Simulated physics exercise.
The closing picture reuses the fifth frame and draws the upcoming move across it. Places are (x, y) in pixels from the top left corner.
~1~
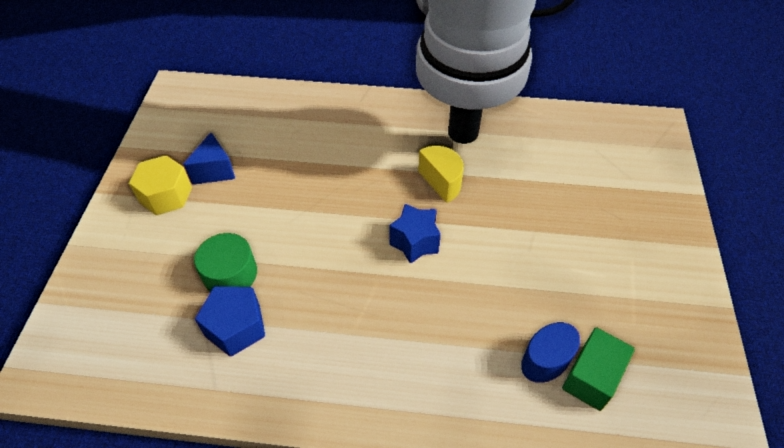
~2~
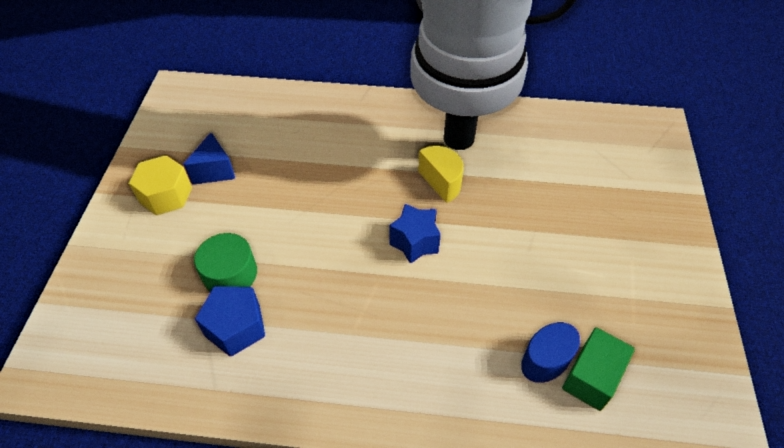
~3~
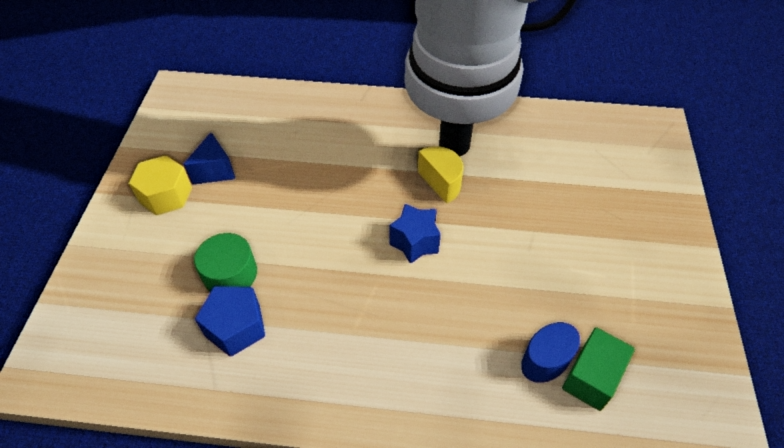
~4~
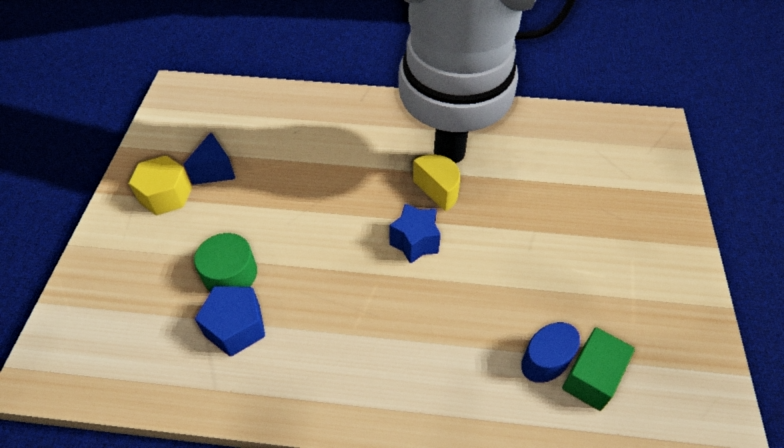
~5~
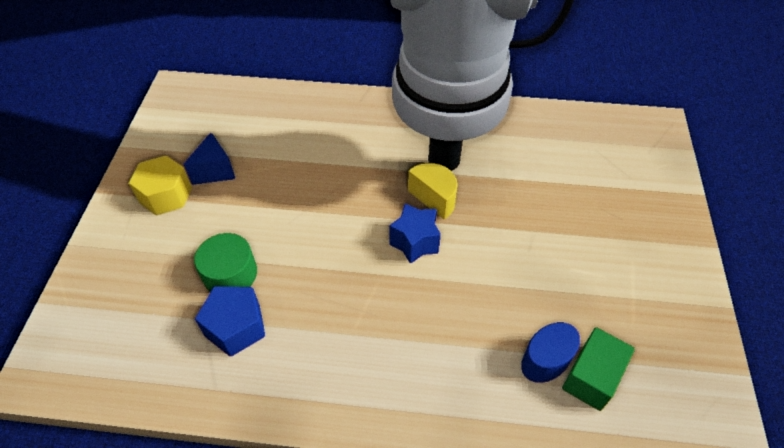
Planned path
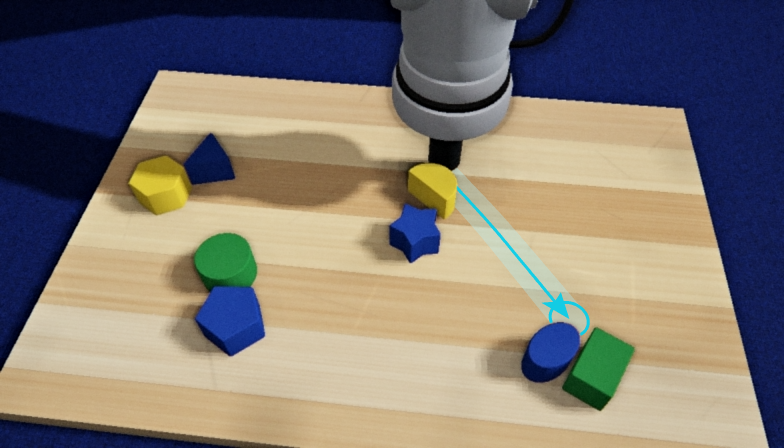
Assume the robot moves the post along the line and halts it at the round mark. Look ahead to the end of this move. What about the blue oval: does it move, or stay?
The blue oval is left alone.
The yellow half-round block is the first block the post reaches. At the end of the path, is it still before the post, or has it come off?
It lies beside or behind the post.
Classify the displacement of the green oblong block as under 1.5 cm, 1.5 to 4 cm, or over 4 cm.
Its displacement is below 1.5 cm.
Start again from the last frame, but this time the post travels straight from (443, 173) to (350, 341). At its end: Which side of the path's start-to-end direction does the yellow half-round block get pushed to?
So, looking from the first point of the path to the last, the yellow half-round block moves leftwards.
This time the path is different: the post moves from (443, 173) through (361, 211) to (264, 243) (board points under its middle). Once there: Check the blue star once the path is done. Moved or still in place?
It is moved from its place.
The drawn path runs straight from (443, 173) to (569, 319).
The first path, step by step. One third of the way, post at (485, 204); blue star at (414, 225); yellow half-round block at (448, 202), turned 40° clockwise.
Two thirds of the way, post at (528, 253); blue star at (414, 225); yellow half-round block at (448, 202), turned 40° clockwise.
At the end, post at (574, 309); blue star at (414, 225); yellow half-round block at (448, 202), turned 40° clockwise; blue oval not moved; green oblong block not moved.
